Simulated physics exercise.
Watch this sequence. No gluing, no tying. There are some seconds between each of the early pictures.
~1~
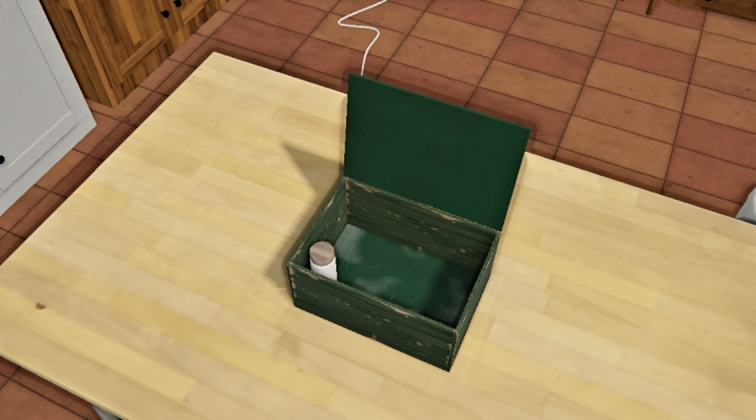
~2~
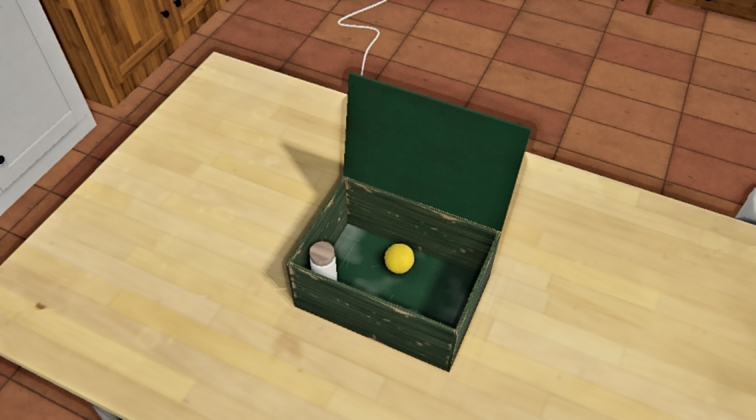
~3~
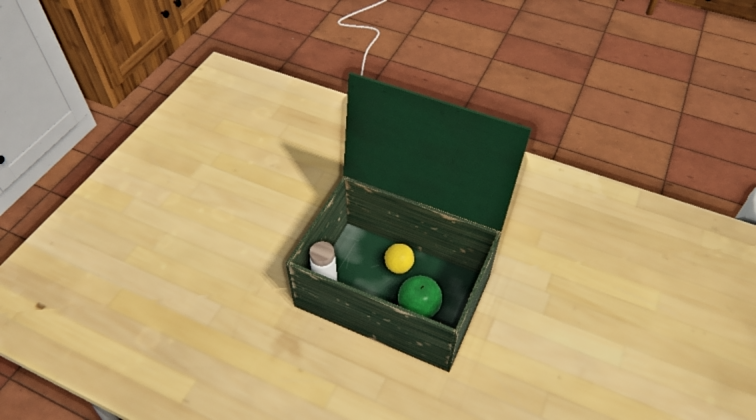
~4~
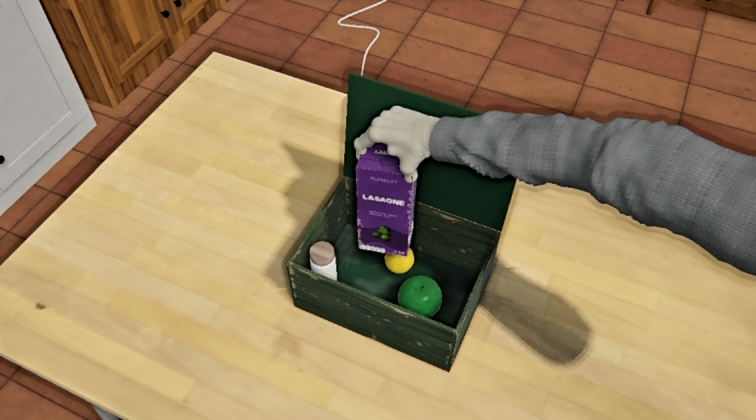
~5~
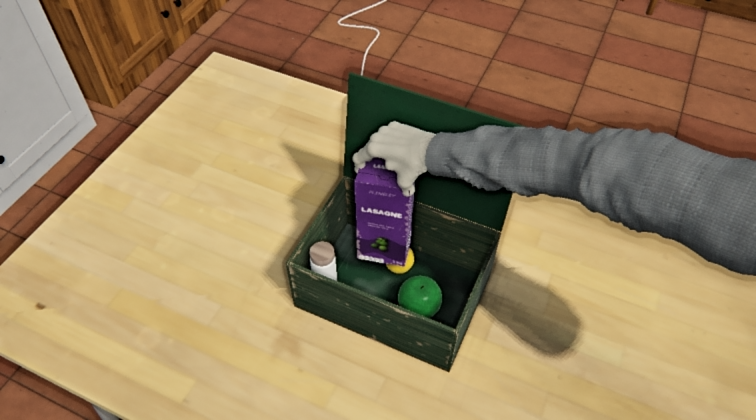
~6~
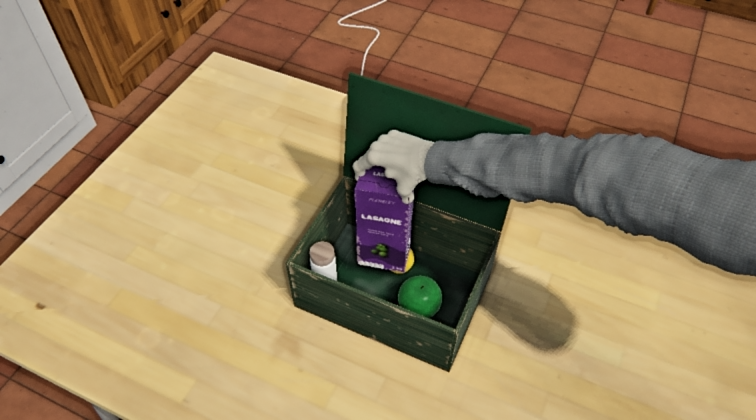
The video shows an open green box on a wooden table holding a white shaker, where a yellow lemon and then a green apple appear, before a gloved hand lowers a purple lasagne packet into it.
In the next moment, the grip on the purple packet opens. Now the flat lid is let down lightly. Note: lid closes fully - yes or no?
No.
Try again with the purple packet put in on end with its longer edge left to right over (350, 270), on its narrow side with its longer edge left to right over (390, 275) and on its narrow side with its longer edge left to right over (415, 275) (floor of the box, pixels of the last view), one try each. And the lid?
With the first placement it remains raised; with the second it settles down; with the third it settles down.
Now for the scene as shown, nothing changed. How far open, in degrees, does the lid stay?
Around 30 degrees.
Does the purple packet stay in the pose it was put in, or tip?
After all that, it finishes out of line.
Then, 0.70 s later than the last frame, purple packet tilted by 42° near (364, 248); yellow lemon moved about its own width; white shaker tilted by 12°.
Then, 1.50 s later than the last frame, lid 66° above the rim; purple packet tilted by 42° near (364, 250); yellow lemon moved well along; white shaker tilted by 12°.
When it is over, lid 32° above the rim; lying over in the box, purple packet; moved from the start, yellow lemon; left askew, white shaker; green apple as before. End places, in pixels of the last picture, purple packet near (364, 250).
